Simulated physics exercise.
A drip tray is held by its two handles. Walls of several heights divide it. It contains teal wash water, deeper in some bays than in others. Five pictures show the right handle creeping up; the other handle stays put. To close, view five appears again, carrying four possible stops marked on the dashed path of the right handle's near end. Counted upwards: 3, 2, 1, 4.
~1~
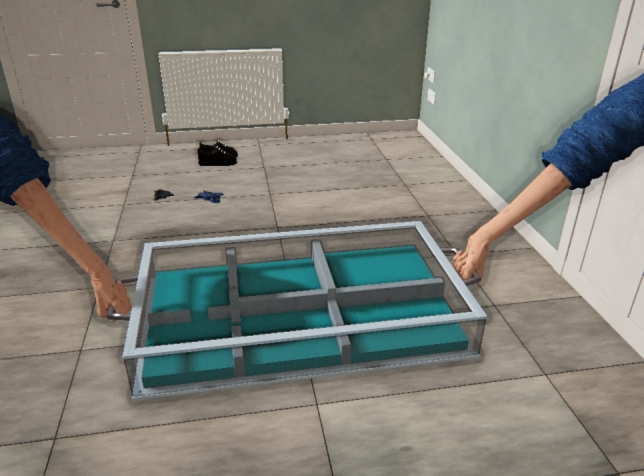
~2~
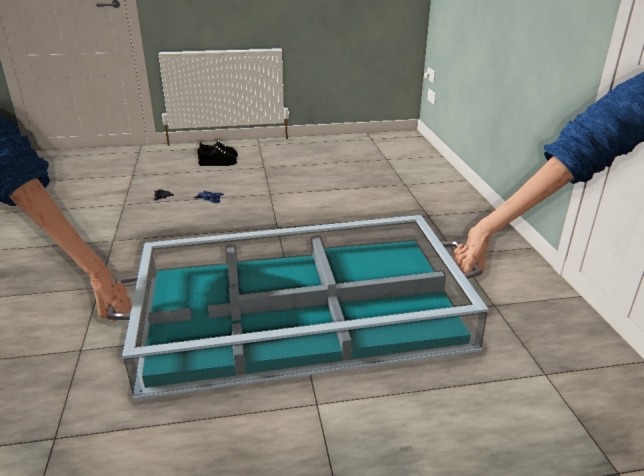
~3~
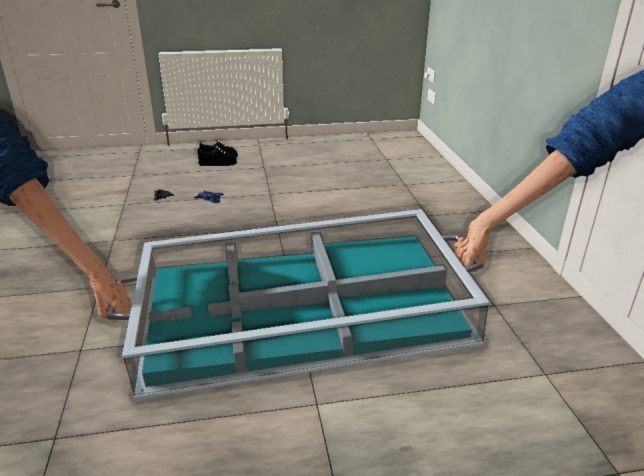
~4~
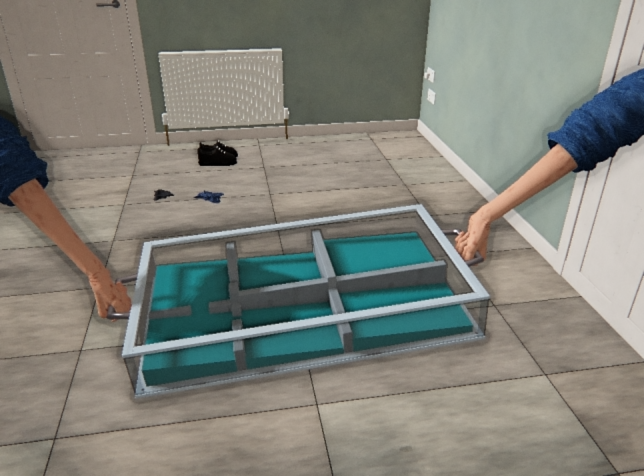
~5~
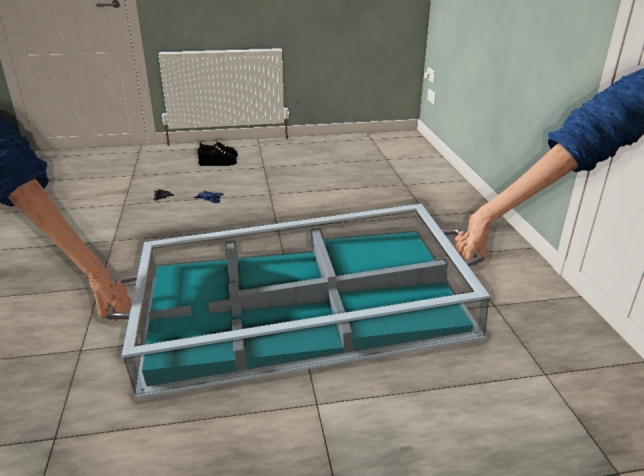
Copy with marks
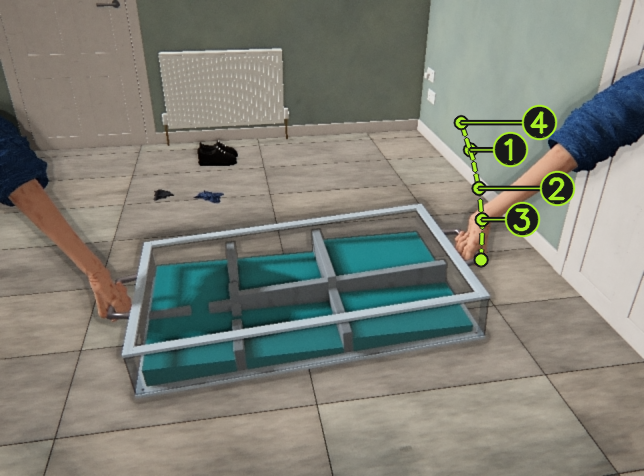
In a tiled room with a radiator and dark items on the floor, two hands hold a clear, divided tray of teal liquid by its ends, and the right hand raises its side slightly, then keeps still.
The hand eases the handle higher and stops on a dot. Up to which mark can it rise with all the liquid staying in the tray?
The answer is stop 2.
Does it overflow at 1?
Yes.
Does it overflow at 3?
No, not at all.
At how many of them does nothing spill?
Two of the four.
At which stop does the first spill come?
That would be 1.
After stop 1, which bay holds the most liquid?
That is the back left bay.
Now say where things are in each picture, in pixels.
In the first picture, the tray is level; deepest in the back right bay, at (376, 271), shallowest in the front right; right handle at (467, 265).
The second picture shows tipped about 1° down to the left; no wall is crossed; right handle at (468, 258).
The third picture shows tipped about 3° down to the left; no wall is crossed; right handle at (468, 251).
The fourth picture shows tipped about 4° down to the left; no wall is crossed; right handle at (469, 245).
The fifth picture shows tipped about 4° down to the left; deepest in the back right bay, at (377, 257), shallowest in the front middle; right handle at (469, 245).
On the marked copy, 1 at (470, 149); 2 at (479, 188); 3 at (482, 219); 4 at (461, 122).
Choosing 1, about 11 % goes over the rim.
Choosing 2, nothing spills; the back left bay holds the most.
Choosing 3, nothing spills; the back right bay holds the most.
Choosing 4, about 26 % goes over the rim.
